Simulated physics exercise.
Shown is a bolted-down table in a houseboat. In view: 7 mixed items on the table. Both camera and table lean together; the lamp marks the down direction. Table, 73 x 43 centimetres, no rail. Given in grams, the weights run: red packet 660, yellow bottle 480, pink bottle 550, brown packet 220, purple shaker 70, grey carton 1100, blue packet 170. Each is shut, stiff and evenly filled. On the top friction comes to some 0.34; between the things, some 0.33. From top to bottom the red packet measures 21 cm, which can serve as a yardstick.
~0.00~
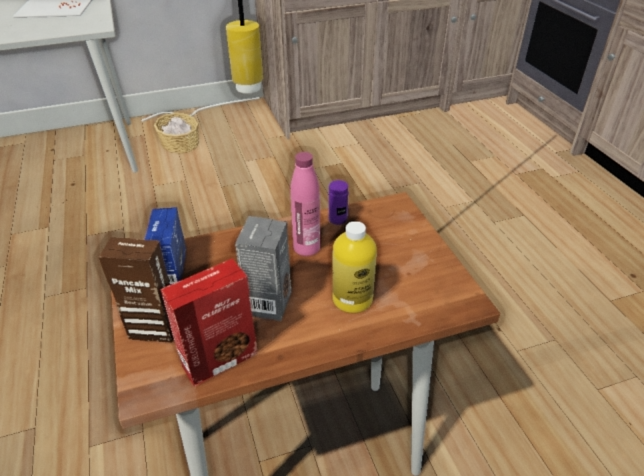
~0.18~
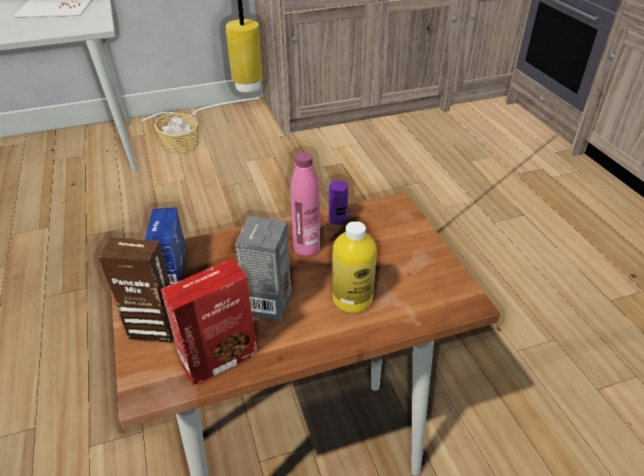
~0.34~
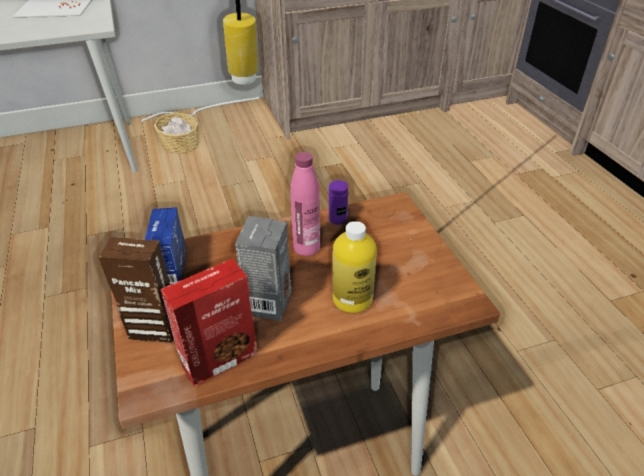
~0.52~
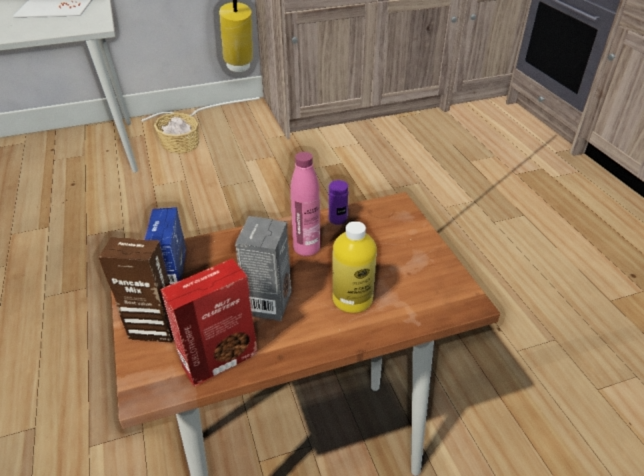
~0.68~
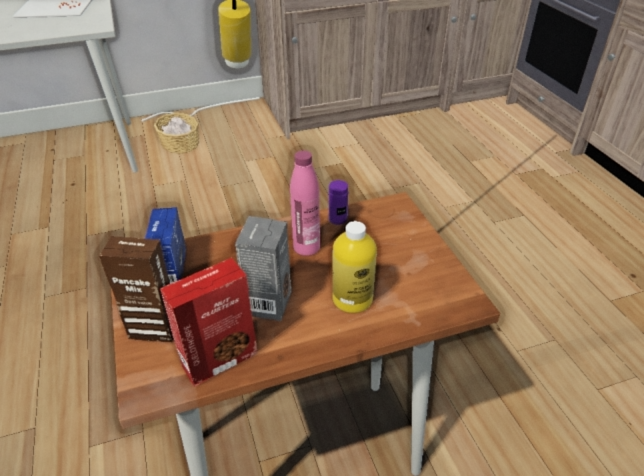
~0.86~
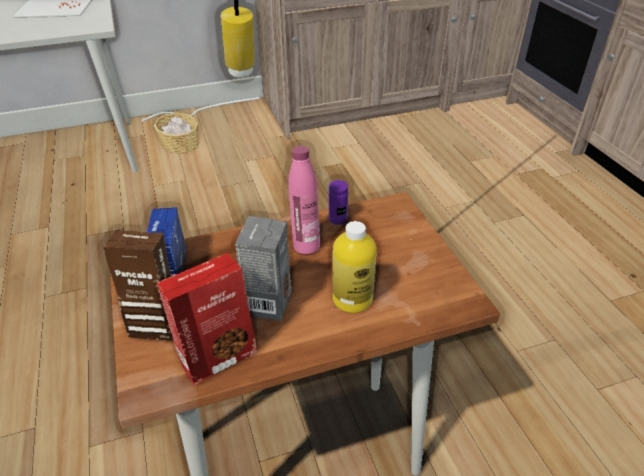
To begin with, packets, a grey carton and bottles stand still on a wooden table while a yellow object hangs beyond. The hanging object drifts slightly up and left, then eases partway back as the red and brown packets rock slightly and the pink bottle leans a little left.
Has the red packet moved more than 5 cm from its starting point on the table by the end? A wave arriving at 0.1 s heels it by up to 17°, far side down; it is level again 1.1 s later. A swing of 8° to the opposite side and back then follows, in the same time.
It goes somewhere else.
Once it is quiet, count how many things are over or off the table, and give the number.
That makes 3.
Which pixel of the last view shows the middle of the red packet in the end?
In the end it sits at around (192, 299).
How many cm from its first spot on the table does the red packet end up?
It ends about 9 centimetres from where it started.
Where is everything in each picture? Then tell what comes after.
In the first frame, boat level; red packet (213, 324); yellow bottle (354, 265).
In the second frame, heel 1°, far side down; brown packet (143, 293); purple shaker (338, 203).
In the third frame, heel 7°, far side down; grey carton (265, 270); blue packet (166, 247).
In the fourth frame, heel 15°, far side down; yellow bottle (354, 265); pink bottle (306, 205).
In the fifth frame, heel 17°, far side down; brown packet (143, 292); purple shaker (338, 202).
In the sixth frame, heel 12°, far side down; red packet (210, 320) rocked 5° off its seat; grey carton (265, 270).
By 1.26 s, boat level; red packet rocked 29° off its seat near (200, 305); brown packet rocked 42° off its seat; pink bottle rocked 20° off its seat.
By 1.66 s, heel 8°, near side down; pink bottle now off the table; red packet rocked 51° off its seat near (192, 299); brown packet rocked 51° off its seat.
By 1.86 s, heel 8°, near side down; red packet rocked 51° off its seat near (192, 299); brown packet rocked 51° off its seat; blue packet 4 cm from its spot.
By 2.16 s, heel 1°, near side down; red packet rocked 51° off its seat near (192, 299); brown packet rocked 51° off its seat; blue packet 4 cm from its spot.
When it is over (2.8 s), off the table, pink bottle; lying over on the table, red packet and brown packet; the other 4 within 5 cm of the start. In the last view, red packet near (192, 299).
